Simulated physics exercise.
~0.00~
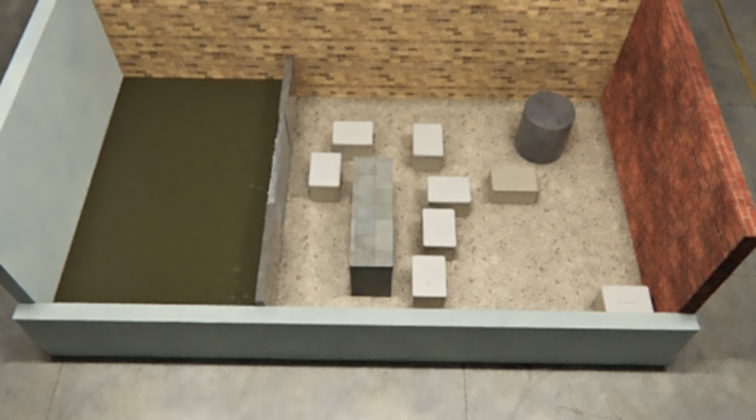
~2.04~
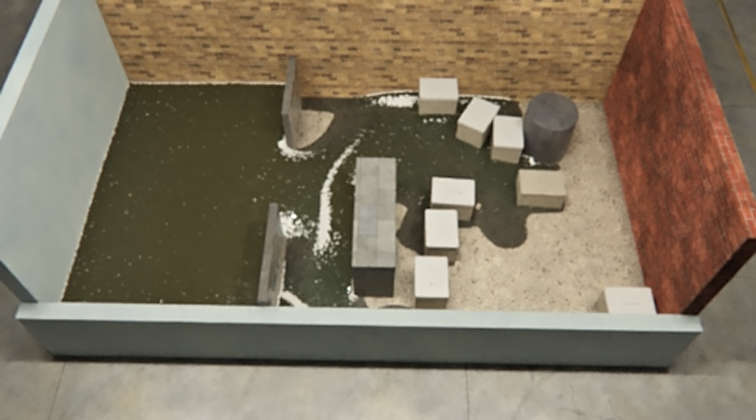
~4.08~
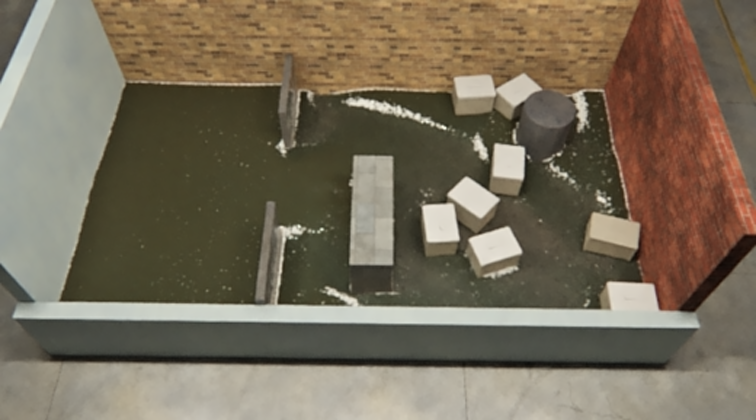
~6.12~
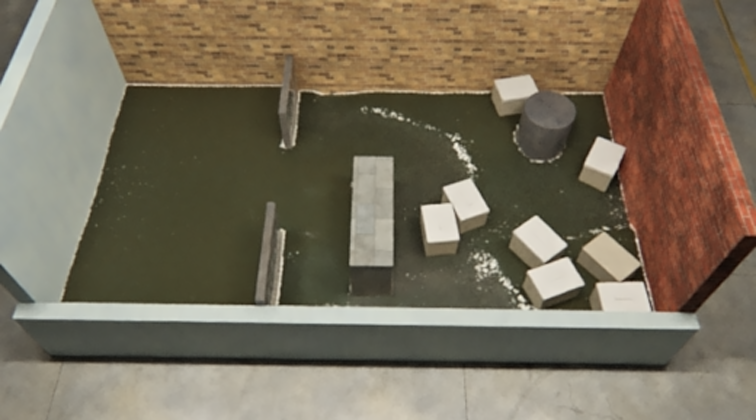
In the video, dark green water from the left side of a walled enclosure pours through a gap in a low grey partition, spreads across the speckled floor and pushes pale blocks rightward past a long grey block, leaving the floor flooded and several blocks clustered near the red brick wall.
